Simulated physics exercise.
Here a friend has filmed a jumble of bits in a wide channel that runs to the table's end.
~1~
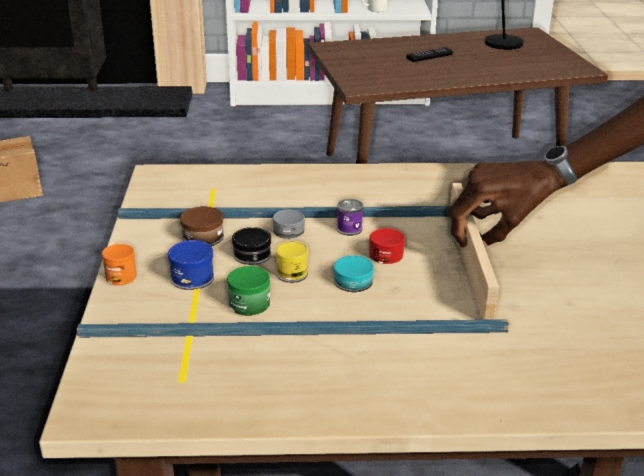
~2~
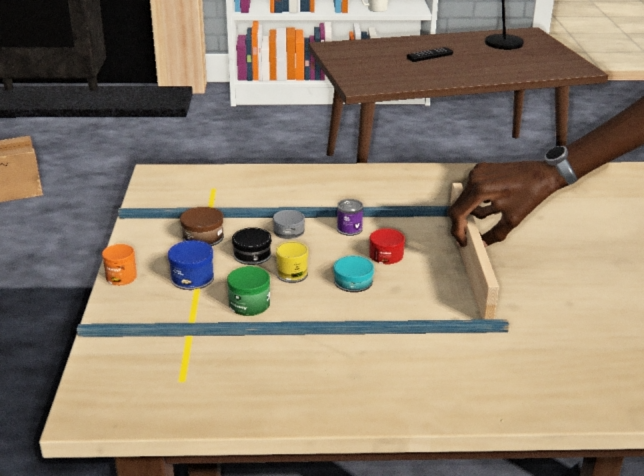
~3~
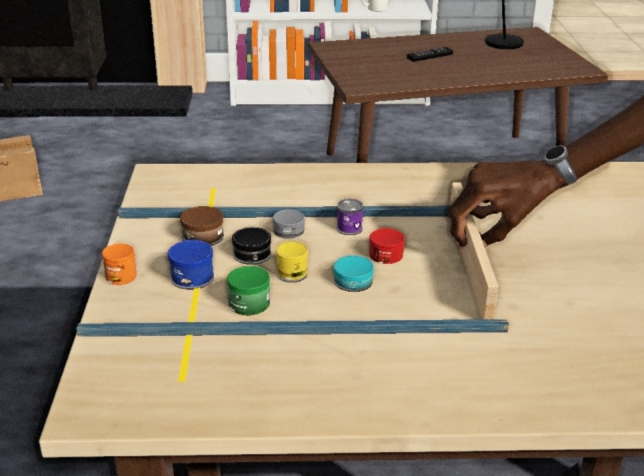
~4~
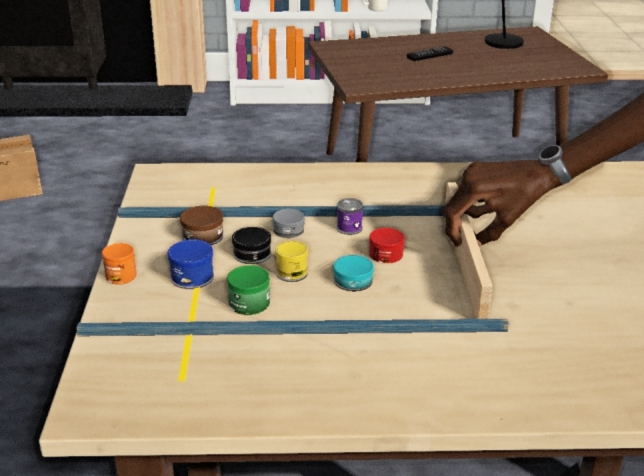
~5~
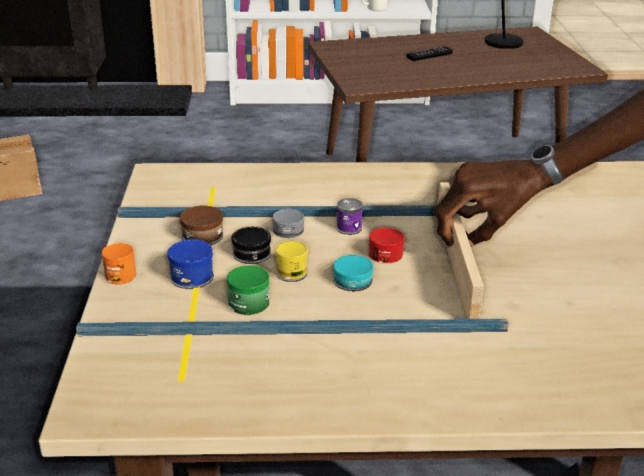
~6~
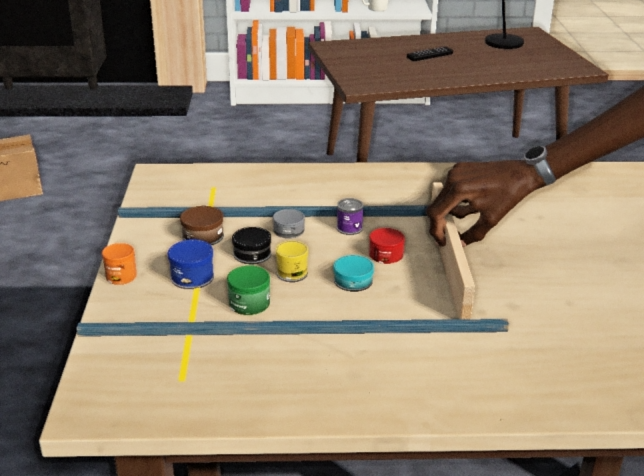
A dark-skinned hand with a grey wristwatch grips an upright wooden board on a pale tabletop, seen from above in a room with a bookcase and a brown side table behind. Between two blue strips sit ten small tubs and tins, orange farthest left, blue and brown near a yellow line, red and turquoise rightmost. The hand slides the board slightly left, while the containers and camera stay still.
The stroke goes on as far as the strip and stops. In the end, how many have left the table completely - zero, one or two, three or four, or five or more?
In the end, zero have left it.
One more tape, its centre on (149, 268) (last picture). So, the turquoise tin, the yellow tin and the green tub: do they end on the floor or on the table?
The turquoise tin? It is safe. The yellow tin? It is safe. The green tub? It is safe.
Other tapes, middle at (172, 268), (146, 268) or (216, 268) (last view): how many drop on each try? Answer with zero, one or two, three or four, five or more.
So, for the three spots in the order asked, I'd go with one or two, either three or four and no fall at all.
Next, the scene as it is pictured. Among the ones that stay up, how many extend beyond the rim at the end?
The tally is 2.
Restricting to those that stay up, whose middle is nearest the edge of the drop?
Orange tub.
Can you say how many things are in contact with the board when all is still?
Number: 4.
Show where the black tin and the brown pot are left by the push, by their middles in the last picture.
You'll see the black tin at (153, 237), with the brown pot at (128, 221).
A little later, none off yet; orange tub at rest near (120, 264); blue tin at rest near (191, 264); brown pot at rest near (202, 226).
Next, none off yet; orange tub at rest near (120, 264); blue tin shifted a little near (176, 268); brown pot shifted about its own width near (171, 223).
When it is over, the number that fall off is zero.
